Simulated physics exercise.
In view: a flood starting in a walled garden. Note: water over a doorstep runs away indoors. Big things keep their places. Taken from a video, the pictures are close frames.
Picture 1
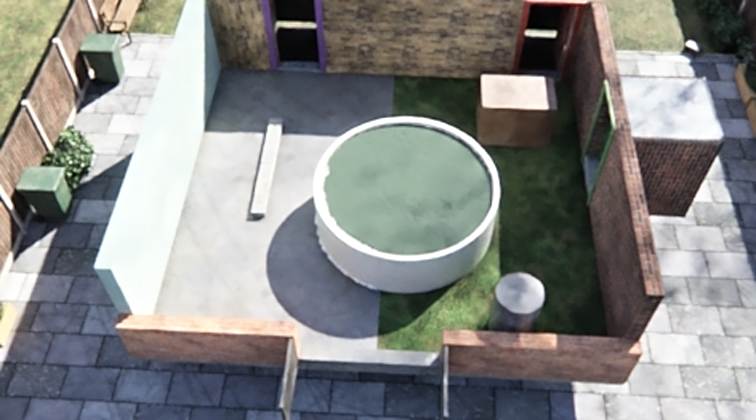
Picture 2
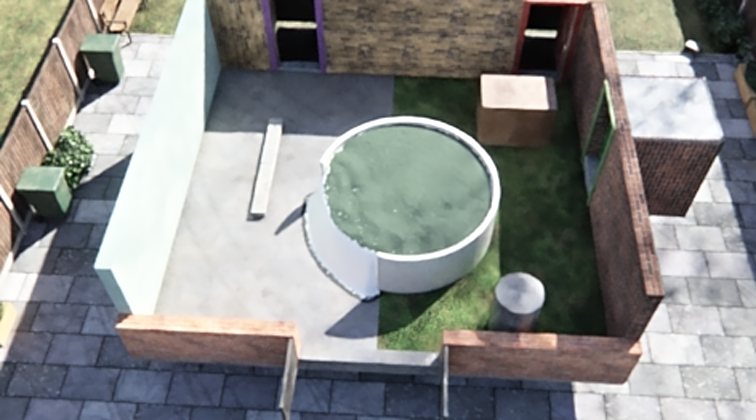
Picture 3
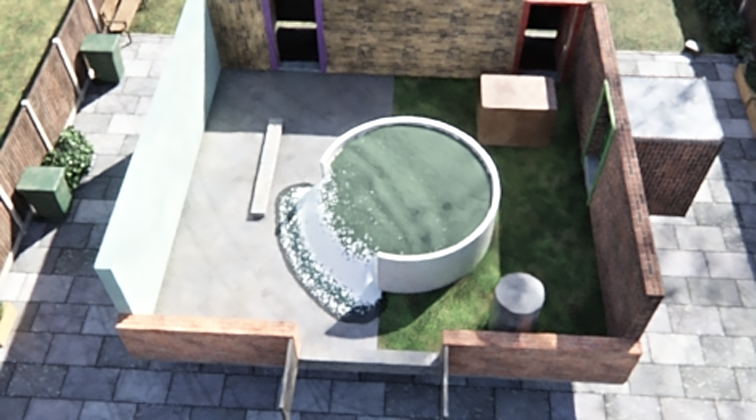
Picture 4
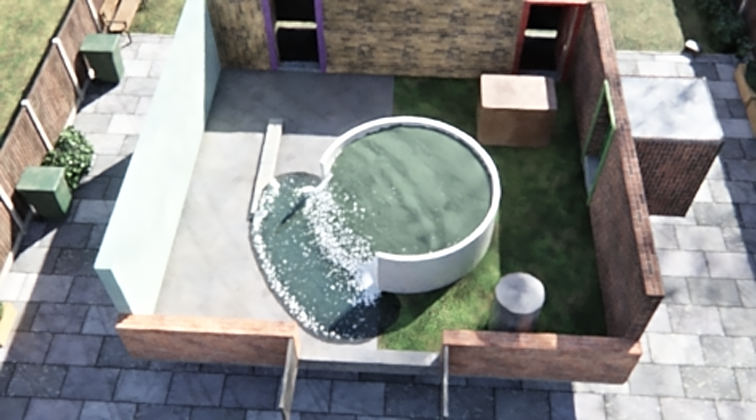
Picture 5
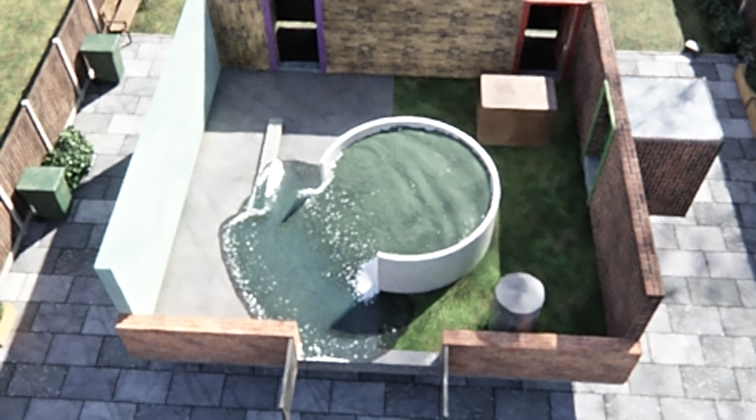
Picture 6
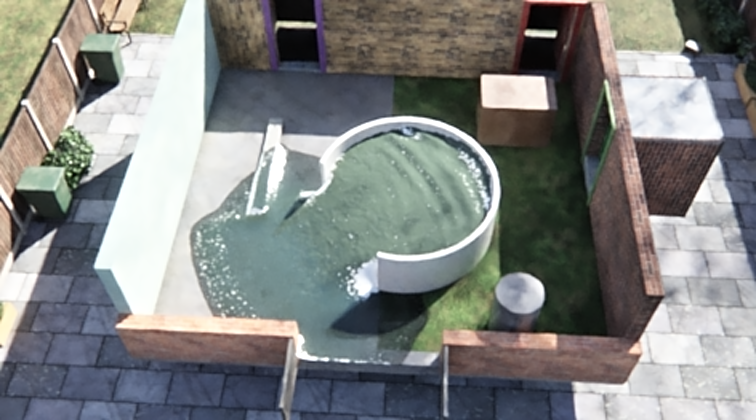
A round, white-walled pool of green water stands in a walled yard seen from high above, half on grey paving and half on grass. A pale wall runs along the left, brick walls at the right and front, with a tan box and grey cylinder on the grass. The pool's lower-left side opens and foaming water pours out, spreading left and forward across the paving, around a low pale bar, while the view stays still.
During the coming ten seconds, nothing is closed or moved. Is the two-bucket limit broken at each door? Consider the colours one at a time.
Purple door: Limit broken, red door: Limit broken, green door: Limit kept.
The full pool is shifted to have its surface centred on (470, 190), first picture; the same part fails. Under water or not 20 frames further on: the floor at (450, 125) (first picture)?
Outcome at that point: Left alone.
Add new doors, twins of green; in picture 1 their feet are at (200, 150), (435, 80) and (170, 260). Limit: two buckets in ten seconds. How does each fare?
First ends up below, second ends up below, third ends up above.
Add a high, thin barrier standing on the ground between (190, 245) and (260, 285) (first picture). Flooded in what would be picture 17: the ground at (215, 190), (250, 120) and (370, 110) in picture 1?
Lab note - point 1: Inundated; point 2: Inundated; point 3: Parched.
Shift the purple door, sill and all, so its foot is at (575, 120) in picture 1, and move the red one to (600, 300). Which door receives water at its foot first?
It is the purple-painted one.
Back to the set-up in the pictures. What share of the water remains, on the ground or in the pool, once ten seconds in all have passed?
Around 68 in a hundred.
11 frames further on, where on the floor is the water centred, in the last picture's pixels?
Roughly (311, 243).
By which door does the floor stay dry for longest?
I'd go with the green one.
A moment on, water covers 35 % of the floor; the purple door not reached, the red door not reached, the green door not reached.
Next, water covers 40 % of the floor; the purple door wet at the sill, nothing in, the red door not reached, the green door not reached.
Then, water covers 50 % of the floor; the purple door under two buckets in, the red door not reached, the green door not reached.
Later, water covers 75 % of the floor; the purple door far over two buckets in, the red door not reached, the green door not reached.
In the end, water covers 95 % of the floor; the purple door far over two buckets in, the red door far over two buckets in, the green door wet at the sill, nothing in.
